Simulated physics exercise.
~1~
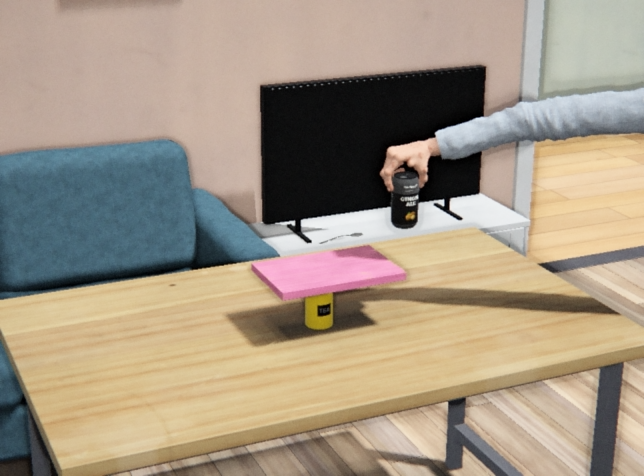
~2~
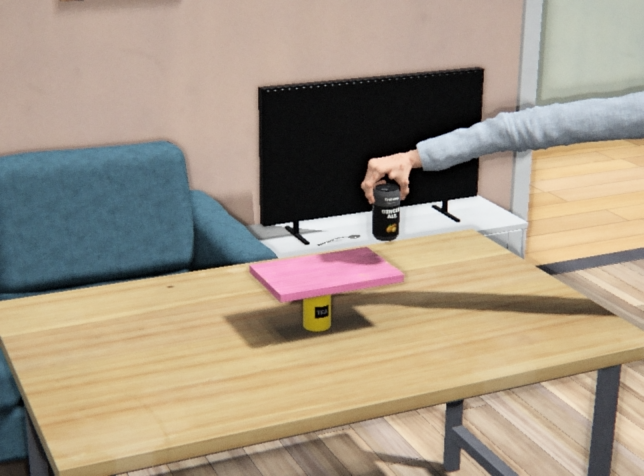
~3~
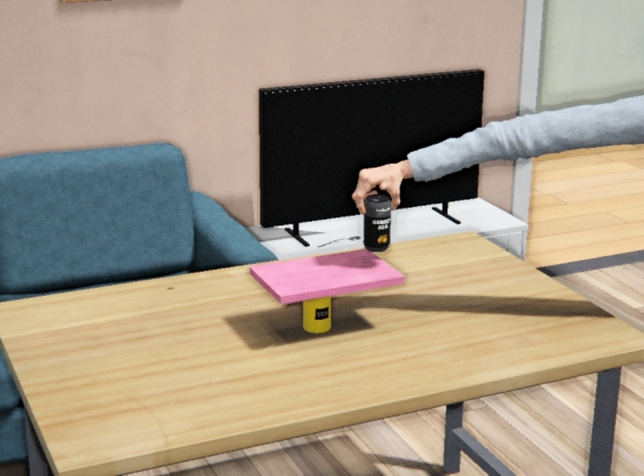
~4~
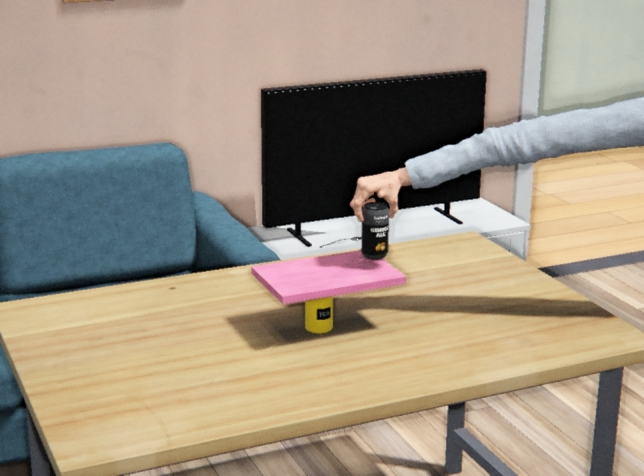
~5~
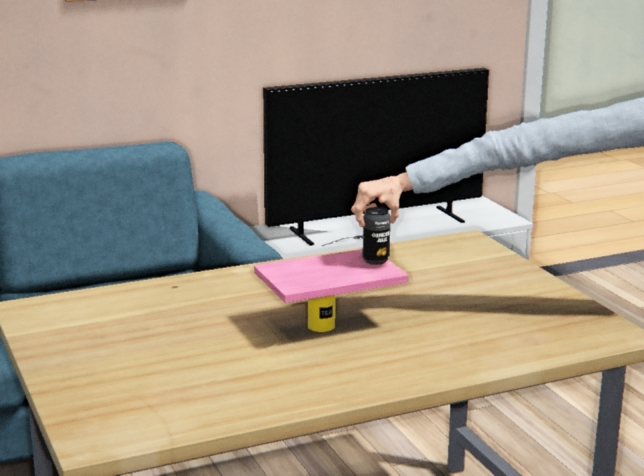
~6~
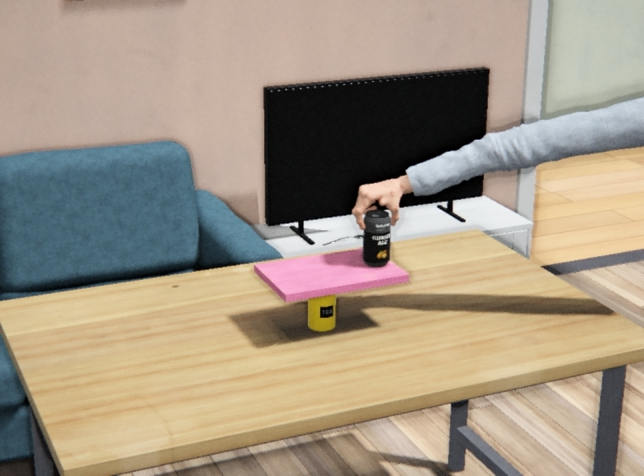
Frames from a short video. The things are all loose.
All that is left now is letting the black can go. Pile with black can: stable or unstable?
Unstable.
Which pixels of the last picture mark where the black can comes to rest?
The object ends up somewhere around (430, 292).
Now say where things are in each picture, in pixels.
The first frame shows on its way; black can (405, 201); pink board (328, 271).
The second frame shows on its way; black can (386, 213); pink board (326, 273).
The third frame shows on its way; black can (377, 223); pink board (326, 275).
The fourth frame shows on its way; black can (375, 231); pink board (328, 275).
The fifth frame shows on its way; black can (376, 236); pink board (331, 274).
The sixth frame shows in place under the hand; black can (377, 239); pink board (331, 273).
Then, 0.50 s past the last view, black can now fallen; pink board rocked 52° from its first pose.
Then, 0.70 s past the last view, pink board rocked 38° from its first pose.
Finally, fallen, black can and pink board; yellow jar still in place. Final places as the last picture's camera would see them, black can near (431, 292). The stack gives way.
